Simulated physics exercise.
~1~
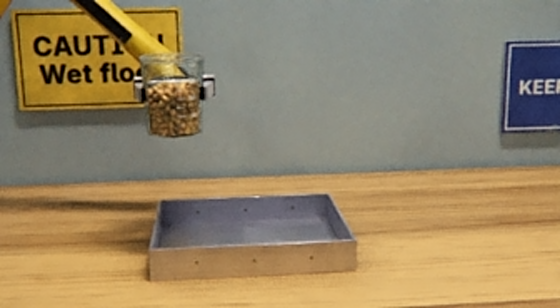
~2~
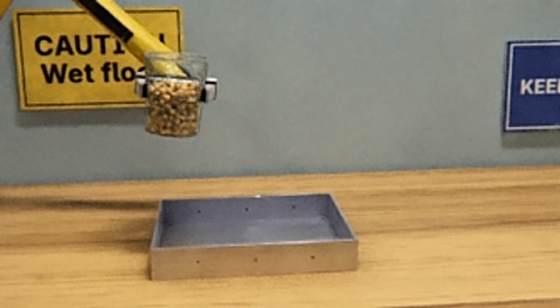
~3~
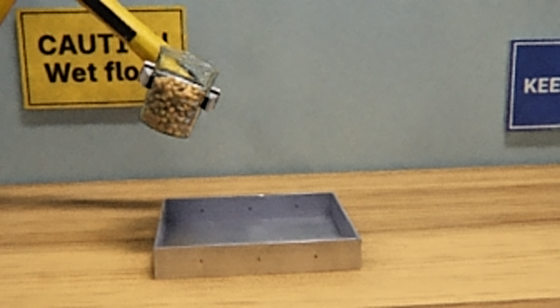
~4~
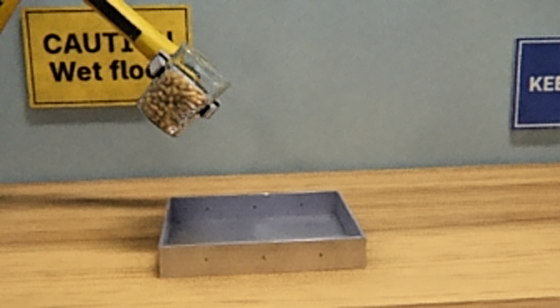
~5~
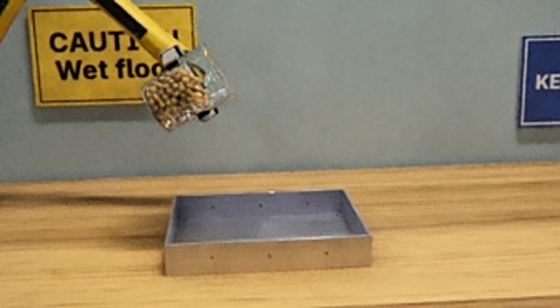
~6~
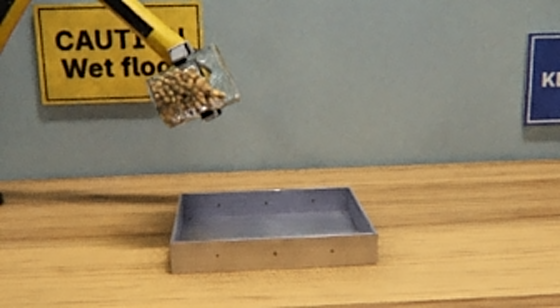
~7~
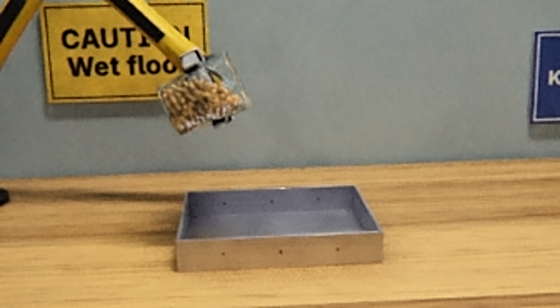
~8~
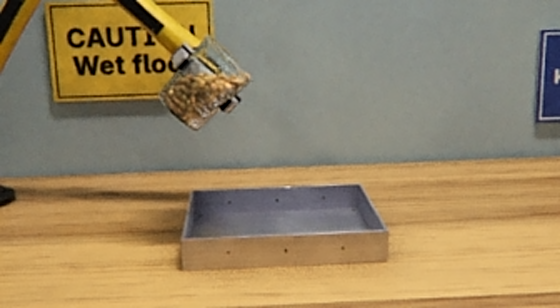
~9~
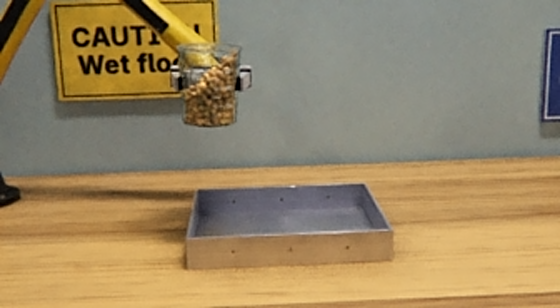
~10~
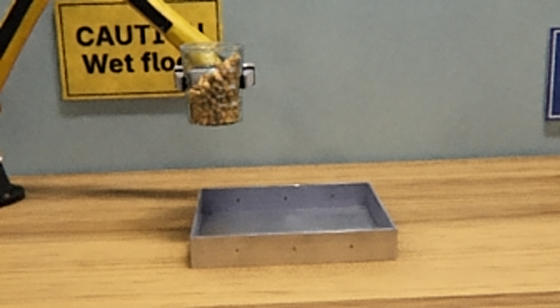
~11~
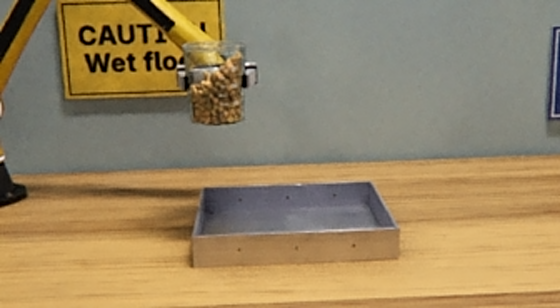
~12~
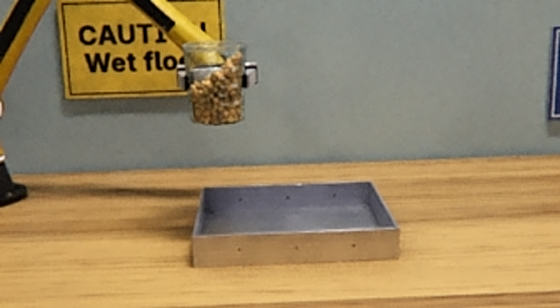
The video shows a robot arm holding a clear tumbler of dried chickpeas above an empty metal tray, tipping it steeply onto its side, then turning it back upright. No chickpeas fall, and the tumbler ends level, still holding its load above the empty tray.
